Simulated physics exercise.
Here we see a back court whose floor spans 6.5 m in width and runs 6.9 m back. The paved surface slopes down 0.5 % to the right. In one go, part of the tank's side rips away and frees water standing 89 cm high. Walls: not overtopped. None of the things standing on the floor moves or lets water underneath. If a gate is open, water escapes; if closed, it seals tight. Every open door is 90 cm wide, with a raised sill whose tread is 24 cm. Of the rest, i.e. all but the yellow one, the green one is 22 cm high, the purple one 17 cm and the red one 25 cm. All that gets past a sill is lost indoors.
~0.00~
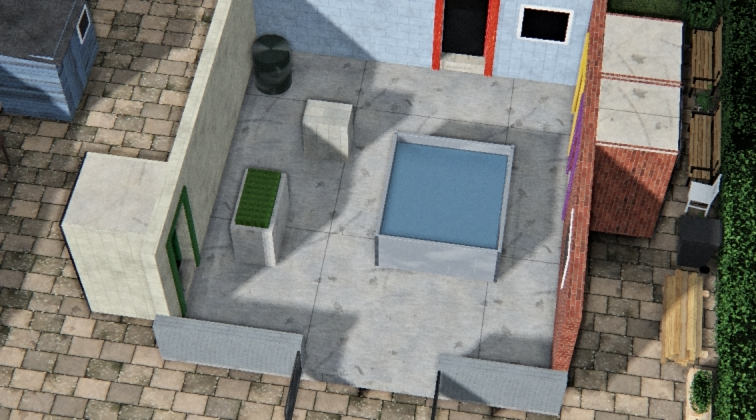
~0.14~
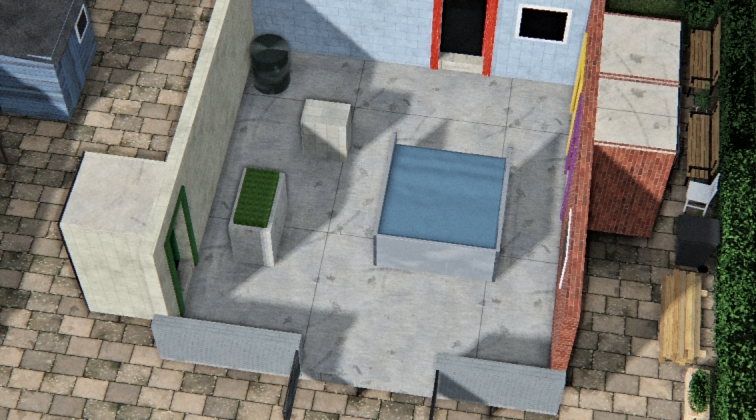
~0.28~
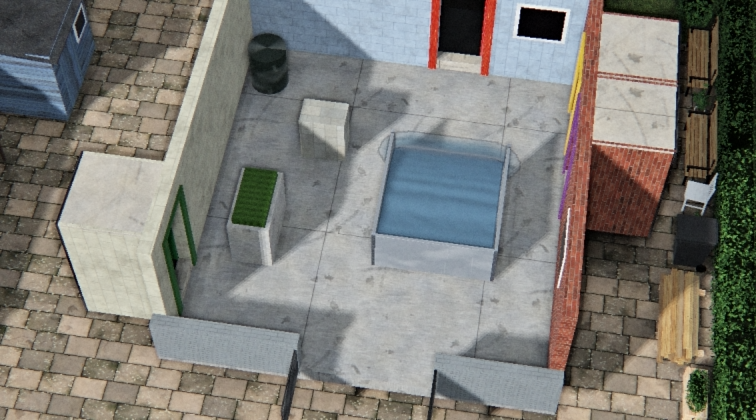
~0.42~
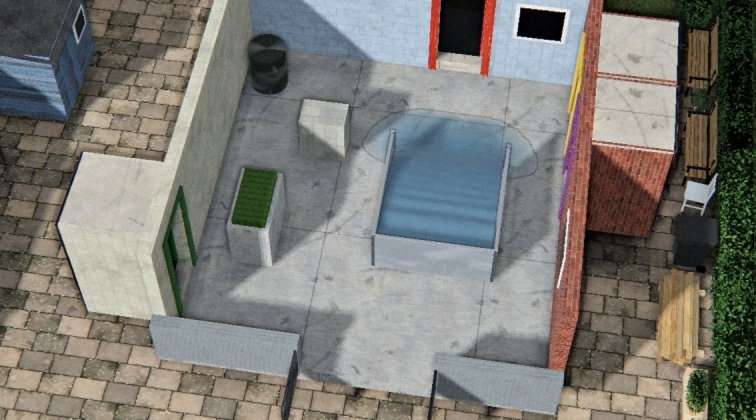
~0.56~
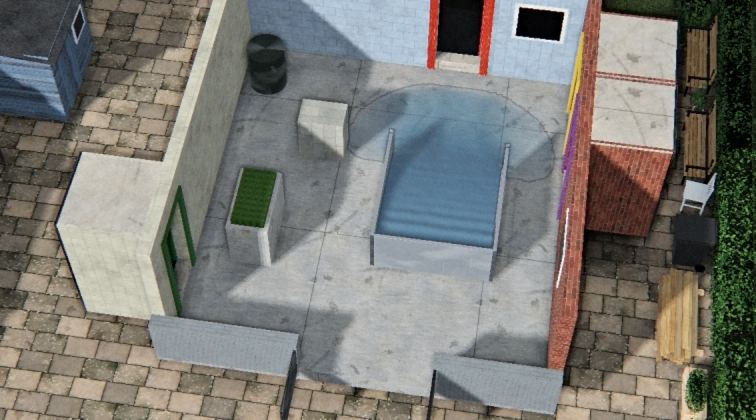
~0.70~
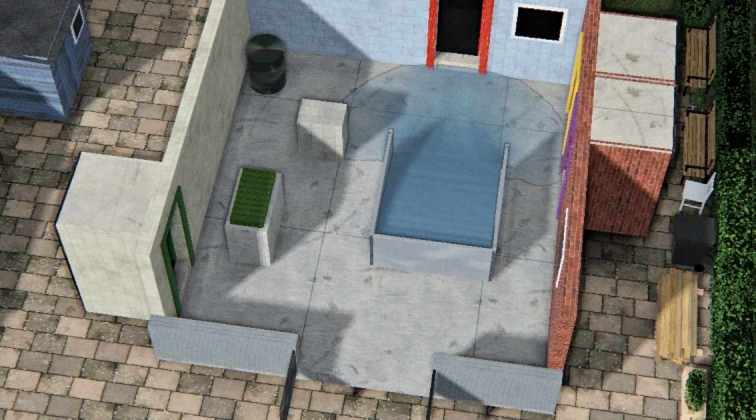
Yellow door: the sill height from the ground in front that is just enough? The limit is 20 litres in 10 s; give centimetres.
27 cm.
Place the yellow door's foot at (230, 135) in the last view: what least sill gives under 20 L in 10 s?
Roughly 14.0 cm, give or take.
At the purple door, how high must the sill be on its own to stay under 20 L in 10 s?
Roughly 8.5 cm at the purple door.
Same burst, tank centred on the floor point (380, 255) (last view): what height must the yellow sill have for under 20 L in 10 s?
A height near 26 cm.
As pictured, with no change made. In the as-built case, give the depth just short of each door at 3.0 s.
Depths in cm - green: 0, yellow: 24, purple: 12, red: 34.
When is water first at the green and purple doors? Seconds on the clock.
The front reaches green at 4.0 s and purple at 1.2 s.
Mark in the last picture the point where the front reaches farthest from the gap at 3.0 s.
Roughly at (252, 48) in the last view.
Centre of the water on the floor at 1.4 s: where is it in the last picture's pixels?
Around (446, 165).
After 1.4 s water covers 30 % of the floor, deepest (57 cm) near (570, 86); 10 cm at the yellow door, 1 litre in over its 9 cm sill.
After 3.0 s water covers 45 % of the floor, deepest (52 cm) near (252, 48); 24 cm at the yellow door, 111 litres in over its 9 cm sill.
After 10.0 s water covers 100 % of the floor, deepest (12 cm) near (177, 321); 10 cm at the yellow door, 293 litres in over its 9 cm sill.
At the yellow door as built, the water arrived by 0.8 s and peaked near 26 cm at 2.2 s.
With a sill of 22.5 cm, 45 litres would have come in within the 10 s; with 30 cm, 10 litres. So under 20 litres takes about 27 cm.
